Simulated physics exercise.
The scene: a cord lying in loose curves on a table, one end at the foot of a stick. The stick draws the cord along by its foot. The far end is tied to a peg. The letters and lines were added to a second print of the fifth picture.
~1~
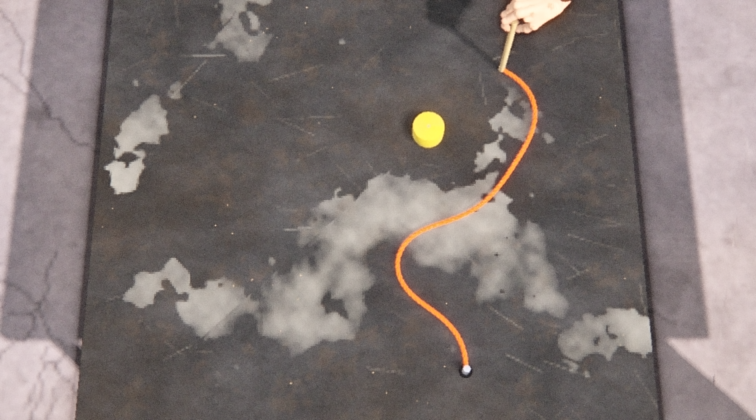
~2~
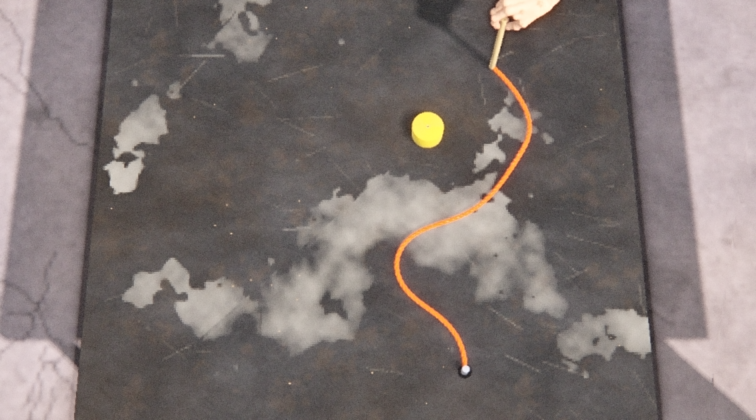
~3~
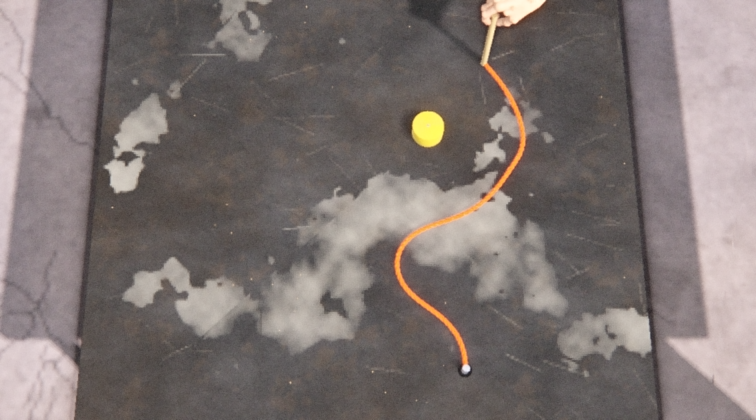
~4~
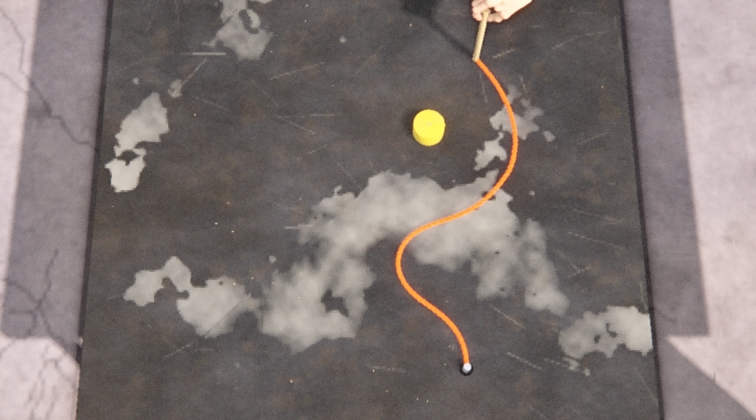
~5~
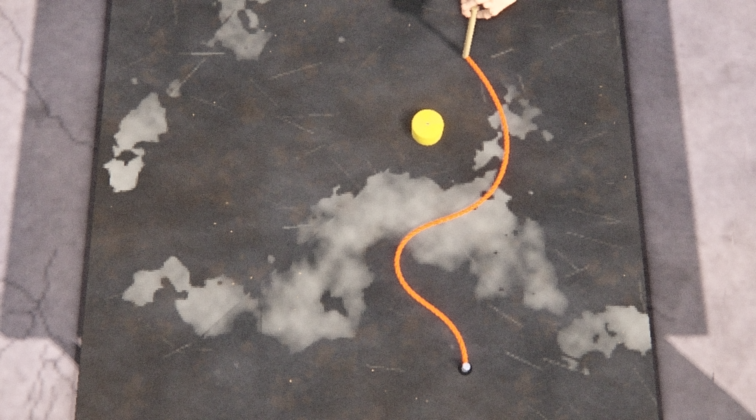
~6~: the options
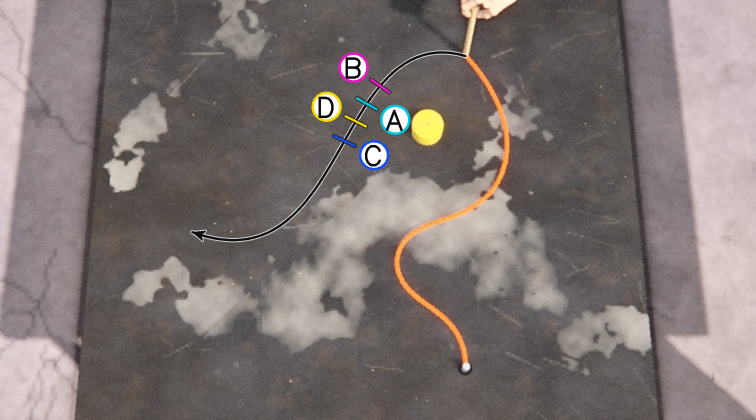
On a dark, pale-blotched tabletop, a hand with a stick drawing the top of an orange cord leftward, yellow tin staying still.
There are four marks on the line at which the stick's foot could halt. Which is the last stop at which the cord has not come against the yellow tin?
A is the last safe stop.
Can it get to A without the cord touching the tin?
For that mark, yes.
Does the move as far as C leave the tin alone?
For that mark, no.
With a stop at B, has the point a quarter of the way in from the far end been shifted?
No.
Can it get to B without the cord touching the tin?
Yes.
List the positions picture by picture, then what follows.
In the first picture, yellow tin (428, 130); peg (466, 370).
In the second picture, yellow tin (427, 130); peg (465, 370).
In the third picture, yellow tin (428, 129); peg (466, 369).
In the fourth picture, yellow tin (429, 128); peg (467, 368).
In the fifth picture, yellow tin (427, 128); peg (466, 368).
On the marked copy, A at (367, 104); B at (380, 86); C at (344, 141); D at (356, 121); the route from (465, 56) via (338, 152) to (192, 232).
With A. Early on, foot of the stick (423, 56), middle of the cord (452, 217).
Further on, foot of the stick (388, 78), middle of the cord (452, 216).
At the end, foot of the stick (367, 104), middle of the cord (452, 216); nothing has been touched.
As for the rest, B is safe but short; C brings the cord against the tin; D brings the cord against the tin.
